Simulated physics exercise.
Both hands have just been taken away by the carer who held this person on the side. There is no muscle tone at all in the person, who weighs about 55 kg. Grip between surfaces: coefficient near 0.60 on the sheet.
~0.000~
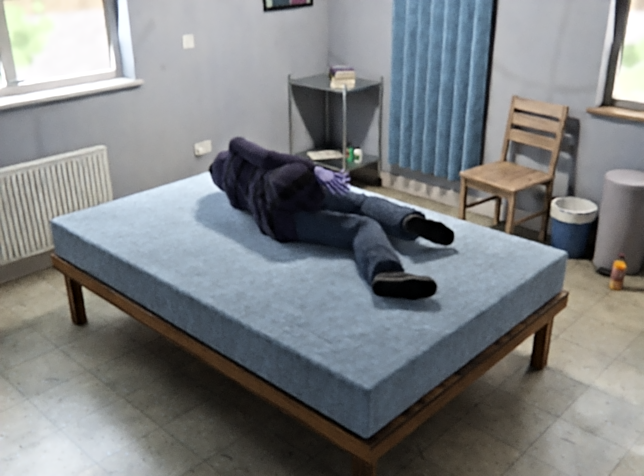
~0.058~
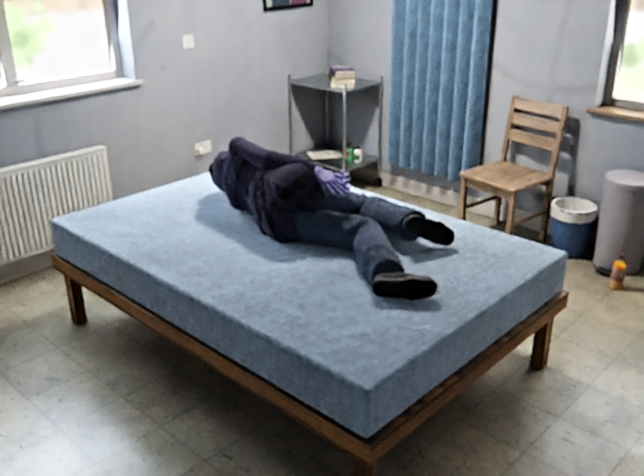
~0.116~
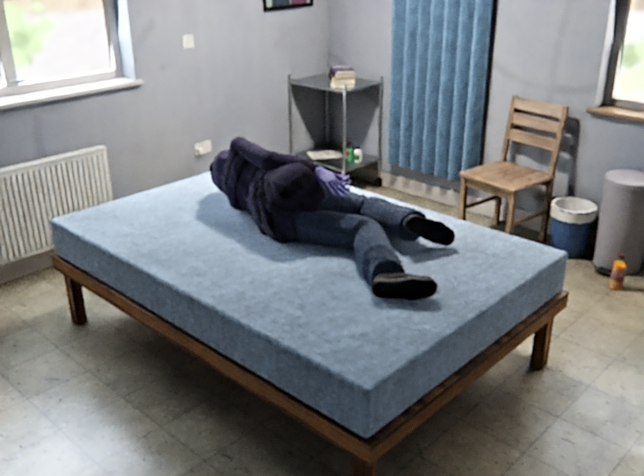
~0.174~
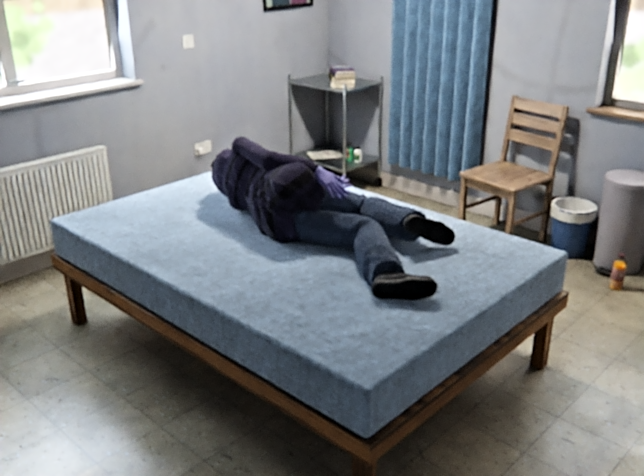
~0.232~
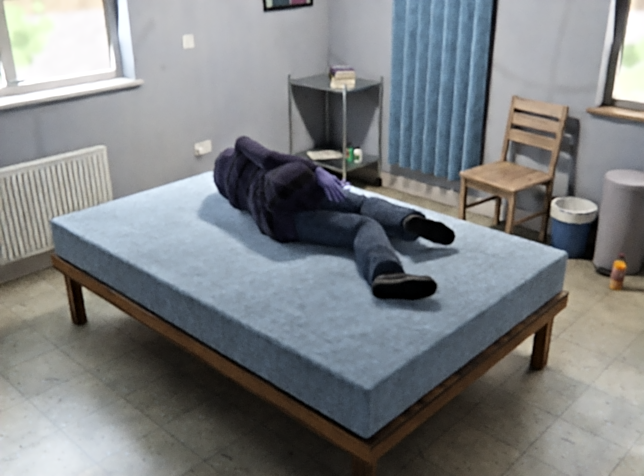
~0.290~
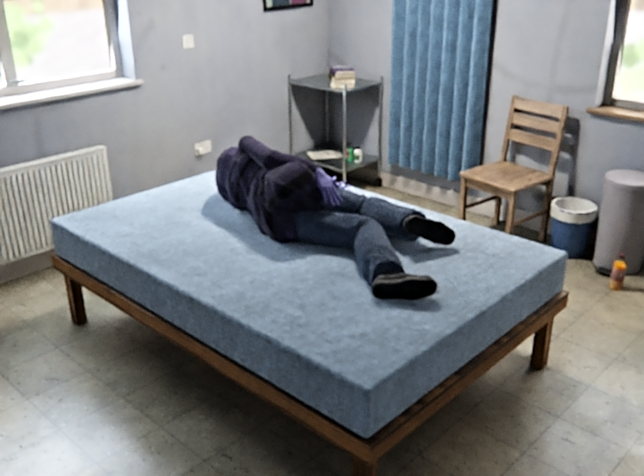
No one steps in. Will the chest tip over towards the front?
Yes.
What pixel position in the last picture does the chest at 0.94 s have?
Roughly (274, 180).
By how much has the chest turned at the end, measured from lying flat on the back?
The chest ends up turned about 160° from lying flat on its back.
After 0.54 s the chest is turned 110° from lying flat on the back, near (256, 177) in the last picture's view.
After 0.94 s the chest is turned 145° from lying flat on the back, near (274, 180) in the last picture's view.
After 1.54 s the chest is turned 155° from lying flat on the back, near (273, 180) in the last picture's view.
When all is still (4.0 s), chest rolls forwards.
